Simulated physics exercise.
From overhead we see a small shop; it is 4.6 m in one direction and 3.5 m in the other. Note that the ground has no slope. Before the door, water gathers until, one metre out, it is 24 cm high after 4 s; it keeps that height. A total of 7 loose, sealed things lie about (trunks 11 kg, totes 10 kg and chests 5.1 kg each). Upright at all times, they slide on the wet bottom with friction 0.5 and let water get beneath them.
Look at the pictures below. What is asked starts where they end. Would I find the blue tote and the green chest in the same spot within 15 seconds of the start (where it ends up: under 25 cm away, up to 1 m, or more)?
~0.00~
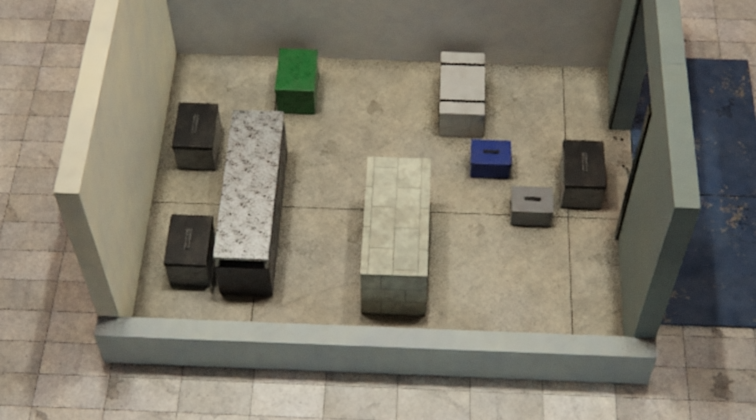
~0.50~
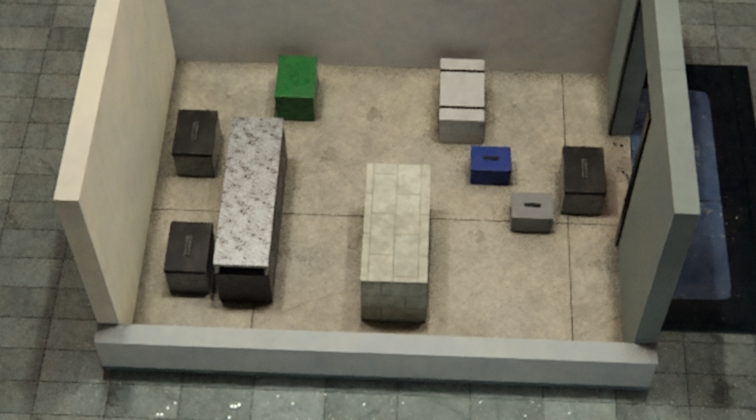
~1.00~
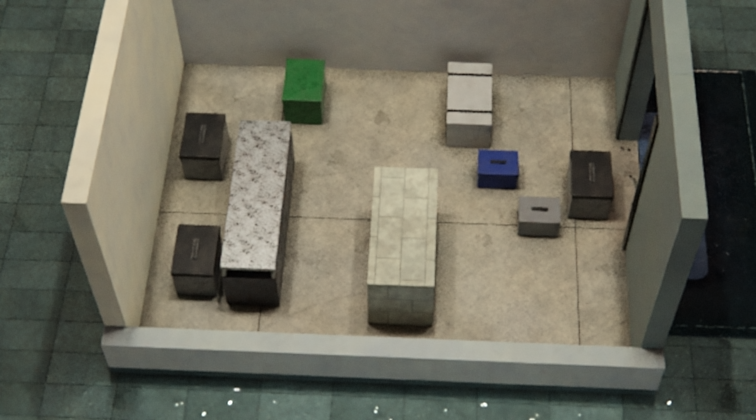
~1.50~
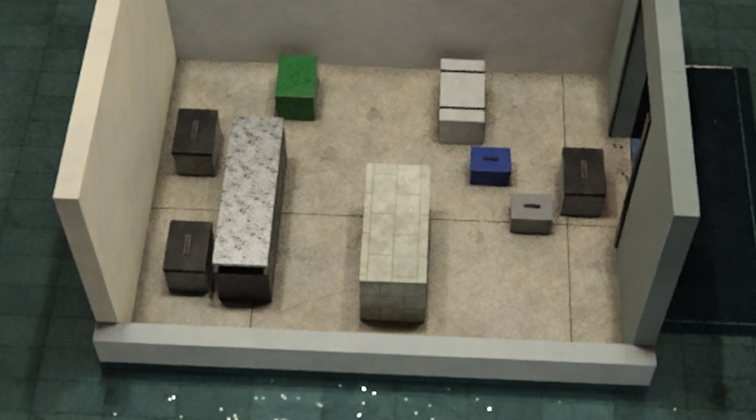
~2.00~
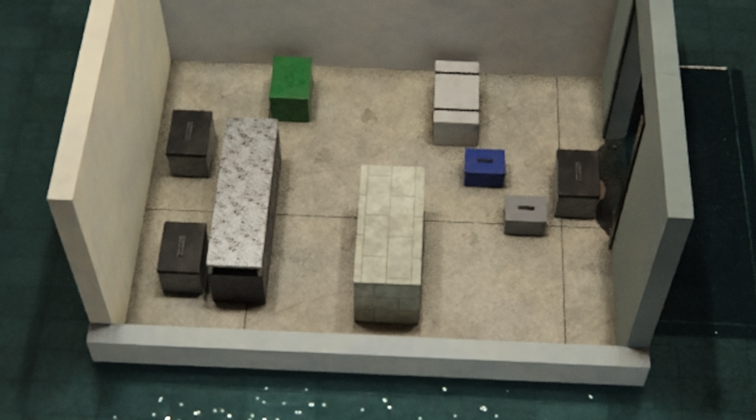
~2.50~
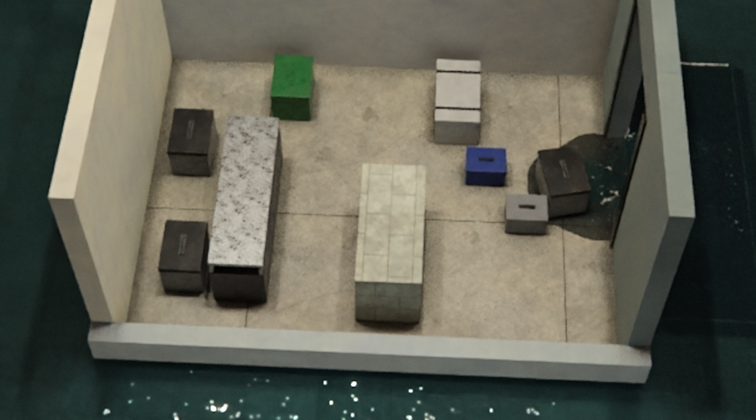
The blue tote goes a long way, the green chest goes a long way.
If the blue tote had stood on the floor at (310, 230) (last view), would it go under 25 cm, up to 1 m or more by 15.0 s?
Here it goes just a bit.
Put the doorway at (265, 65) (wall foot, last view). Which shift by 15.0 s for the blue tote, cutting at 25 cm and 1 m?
With that change, the blue tote travels a long distance.
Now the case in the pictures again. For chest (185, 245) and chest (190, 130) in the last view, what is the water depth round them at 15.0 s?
Close to 20 and 18 centimetres.
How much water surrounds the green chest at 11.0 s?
Depth approx. 14 cm.
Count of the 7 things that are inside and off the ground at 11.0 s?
It comes to 6 of them.
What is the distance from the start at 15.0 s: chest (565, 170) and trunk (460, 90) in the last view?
Respectively 300 and 250 cm.
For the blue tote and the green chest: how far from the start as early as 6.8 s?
About 150 and 120 cm by then.
After 3.5 s the blue tote is near (483, 160), 0.0 m from its start, aground; the green chest is near (292, 76), 0.0 m from its start, aground; 1 afloat.
After 6.8 s the blue tote is near (323, 146), 1.6 m from its start, aground; the green chest is near (177, 82), 1.2 m from its start, afloat; 4 afloat.
After 11.0 s the blue tote is near (232, 99), 2.7 m from its start, afloat; the green chest is near (182, 188), 1.8 m from its start, afloat; 6 afloat.
After 15.0 s the blue tote is near (227, 91), 2.7 m from its start, afloat; the green chest is near (175, 185), 1.8 m from its start, afloat; 7 afloat.
